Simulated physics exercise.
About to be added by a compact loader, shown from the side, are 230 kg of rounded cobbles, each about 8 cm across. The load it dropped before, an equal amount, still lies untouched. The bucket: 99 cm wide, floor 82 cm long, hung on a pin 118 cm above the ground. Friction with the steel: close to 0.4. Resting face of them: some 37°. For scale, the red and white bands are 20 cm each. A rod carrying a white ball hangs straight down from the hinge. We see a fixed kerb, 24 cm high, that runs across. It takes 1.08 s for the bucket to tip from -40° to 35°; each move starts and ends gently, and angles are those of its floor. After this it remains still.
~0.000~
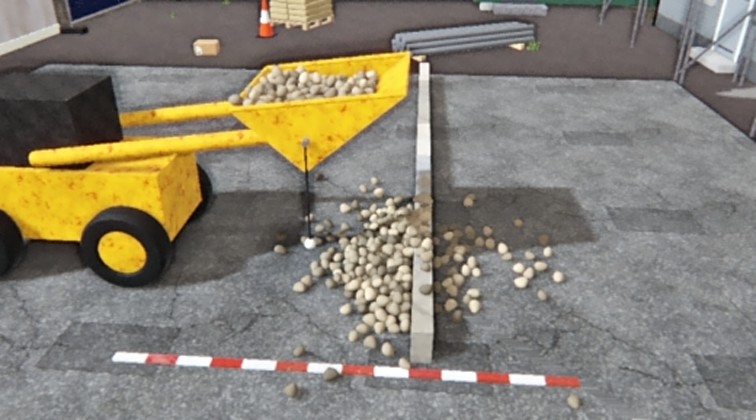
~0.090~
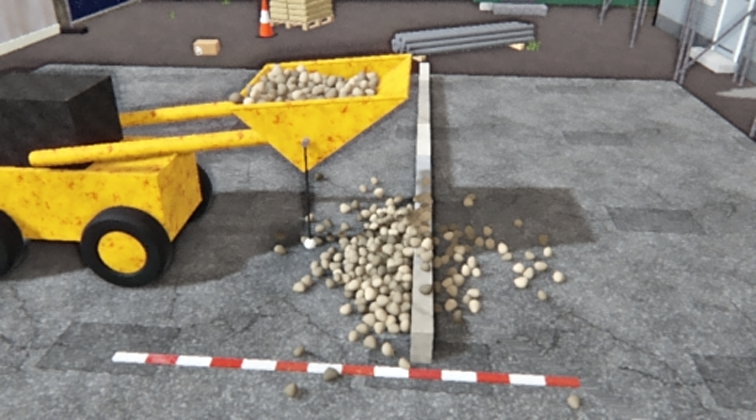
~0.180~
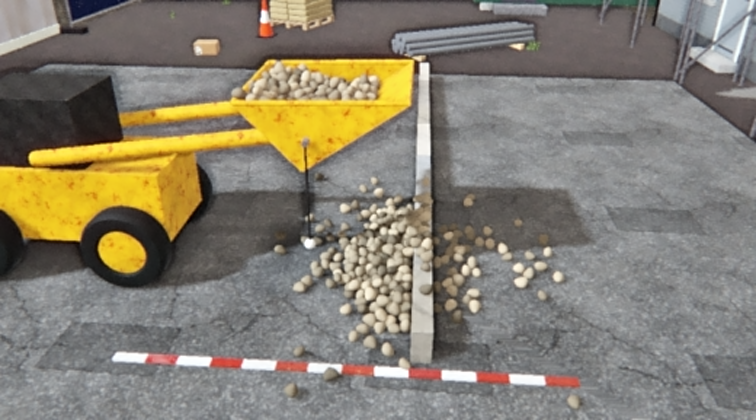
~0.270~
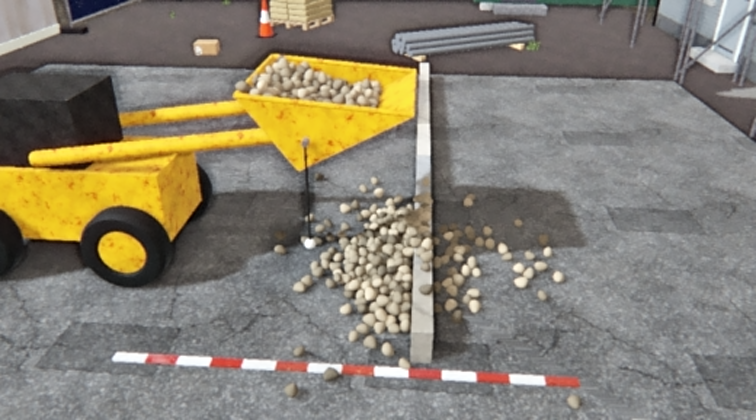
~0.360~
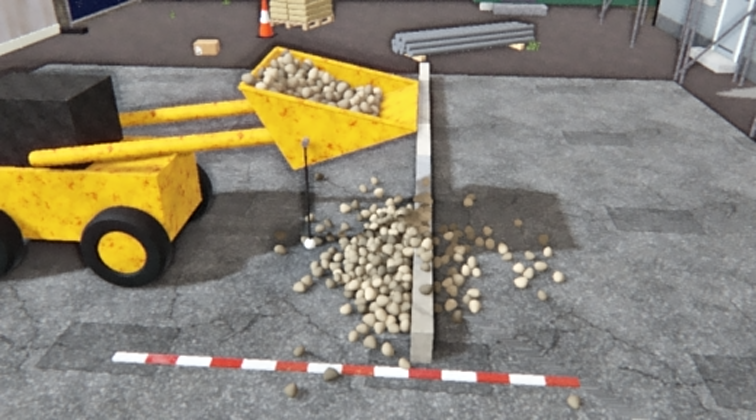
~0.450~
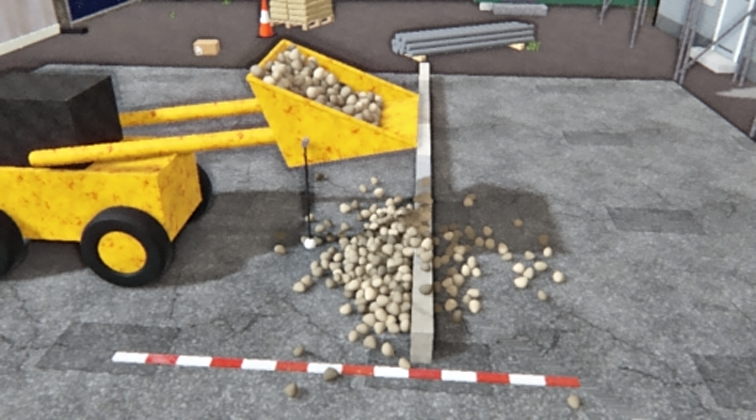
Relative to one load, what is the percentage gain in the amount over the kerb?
A gain of about 75 per cent.
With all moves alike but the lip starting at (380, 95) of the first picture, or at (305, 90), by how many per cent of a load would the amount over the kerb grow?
I'd say close to 35 per cent for one and close to 0 per cent for the other, in that order.
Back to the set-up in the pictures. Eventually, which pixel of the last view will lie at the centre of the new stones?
They end up centred around (466, 254).
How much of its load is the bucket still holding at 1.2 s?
Around 75 in a hundred.
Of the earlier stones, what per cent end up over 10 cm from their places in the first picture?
Estimate: 10 %, roughly.
After 0.8 s the floor is at 23°; in per cent of one load, 100 in the bucket, 87 on this side of the kerb, 14 over the kerb; the foremost stones are at (543, 271).
After 1.2 s the floor is at 35°; in per cent of one load, 77 in the bucket, 110 on this side of the kerb, 14 over the kerb; the foremost stones are at (543, 271).
After 1.5 s the floor is at 35°; in per cent of one load, 20 in the bucket, 129 on this side of the kerb, 51 over the kerb; the foremost stones are at (543, 271).
After 4.0 s the floor is at 35°; in per cent of one load, 0 in the bucket, 112 on this side of the kerb, 88 over the kerb; the foremost stones are at (619, 268). Net gain over the kerb, 75.
